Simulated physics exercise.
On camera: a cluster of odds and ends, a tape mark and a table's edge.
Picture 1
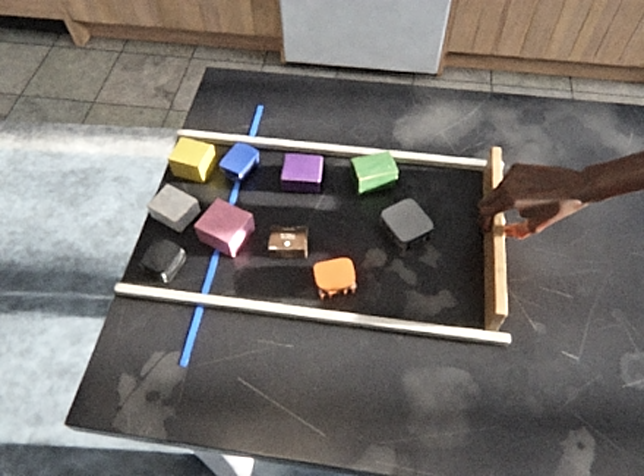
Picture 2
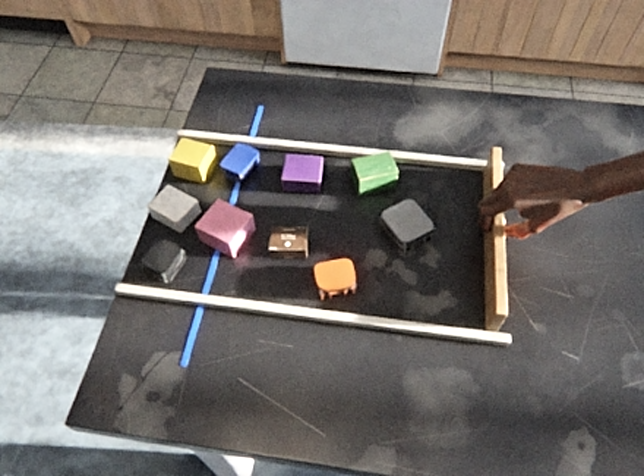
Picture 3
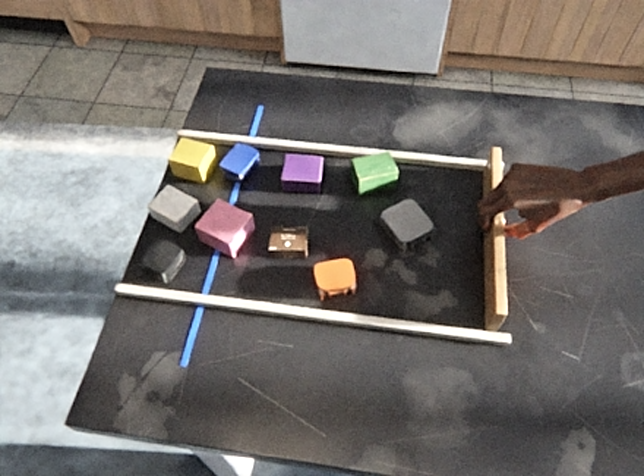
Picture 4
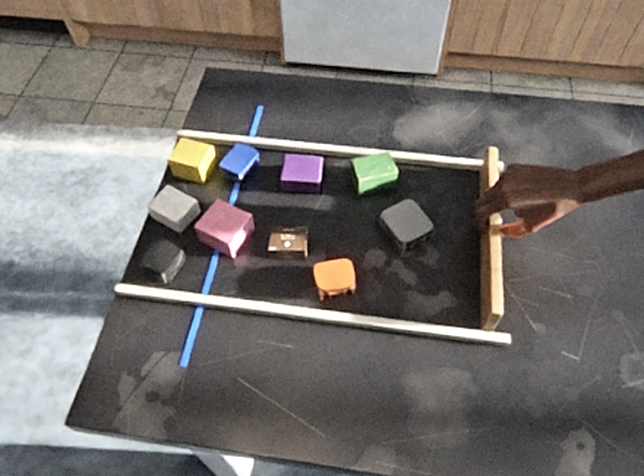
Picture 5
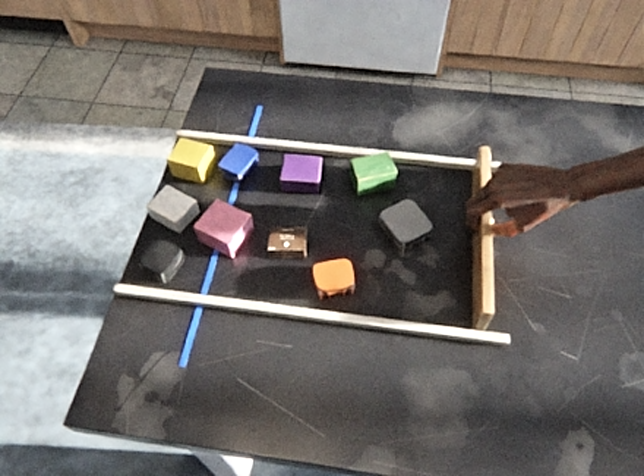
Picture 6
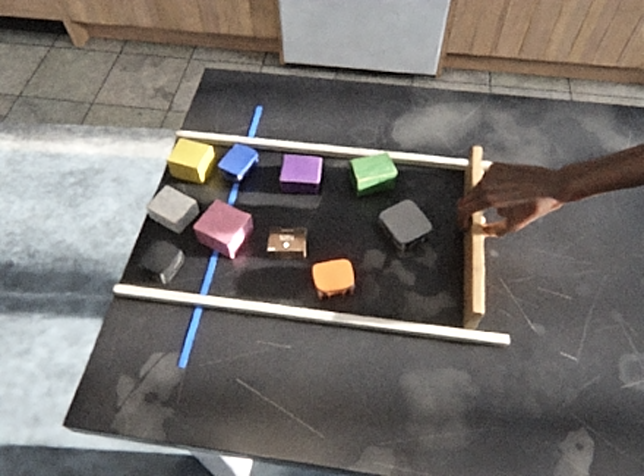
We see colored blocks and small objects lying between two pale rails on a dark table, some near a blue tape line, while a hand at the right slides a wooden board slightly left and the objects stay almost still.
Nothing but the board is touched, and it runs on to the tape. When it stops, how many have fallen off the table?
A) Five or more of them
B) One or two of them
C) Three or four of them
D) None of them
Three or four of them.
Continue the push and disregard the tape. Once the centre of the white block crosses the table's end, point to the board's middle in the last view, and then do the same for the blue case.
With the white block it sits around (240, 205), with the blue case around (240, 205).
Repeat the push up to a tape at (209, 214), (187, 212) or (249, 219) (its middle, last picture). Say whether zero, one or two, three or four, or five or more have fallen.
Lab note - count per position: 3 or 4; 5 or more; one to two.
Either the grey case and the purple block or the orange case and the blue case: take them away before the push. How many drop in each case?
Fallen: 2 in the first try, 2 in the other.
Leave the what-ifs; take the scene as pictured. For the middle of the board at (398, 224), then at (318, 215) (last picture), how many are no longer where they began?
At the first point the count is 1, at the second it's 5.
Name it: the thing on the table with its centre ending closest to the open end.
Looks like the purple block to me.
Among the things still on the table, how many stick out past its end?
As for overhanging, the count is 0.
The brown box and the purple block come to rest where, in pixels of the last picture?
Around (202, 231), then around (184, 159).
Soon after, none off yet; white block at rest near (173, 209); yellow block at rest near (192, 161); black case at rest near (162, 261).
After that, none off yet; white block at rest near (173, 209); yellow block moving near (188, 161); black case at rest near (162, 261).
In the end, the number that fall off is three or four; gone, blue case, yellow block and white block.
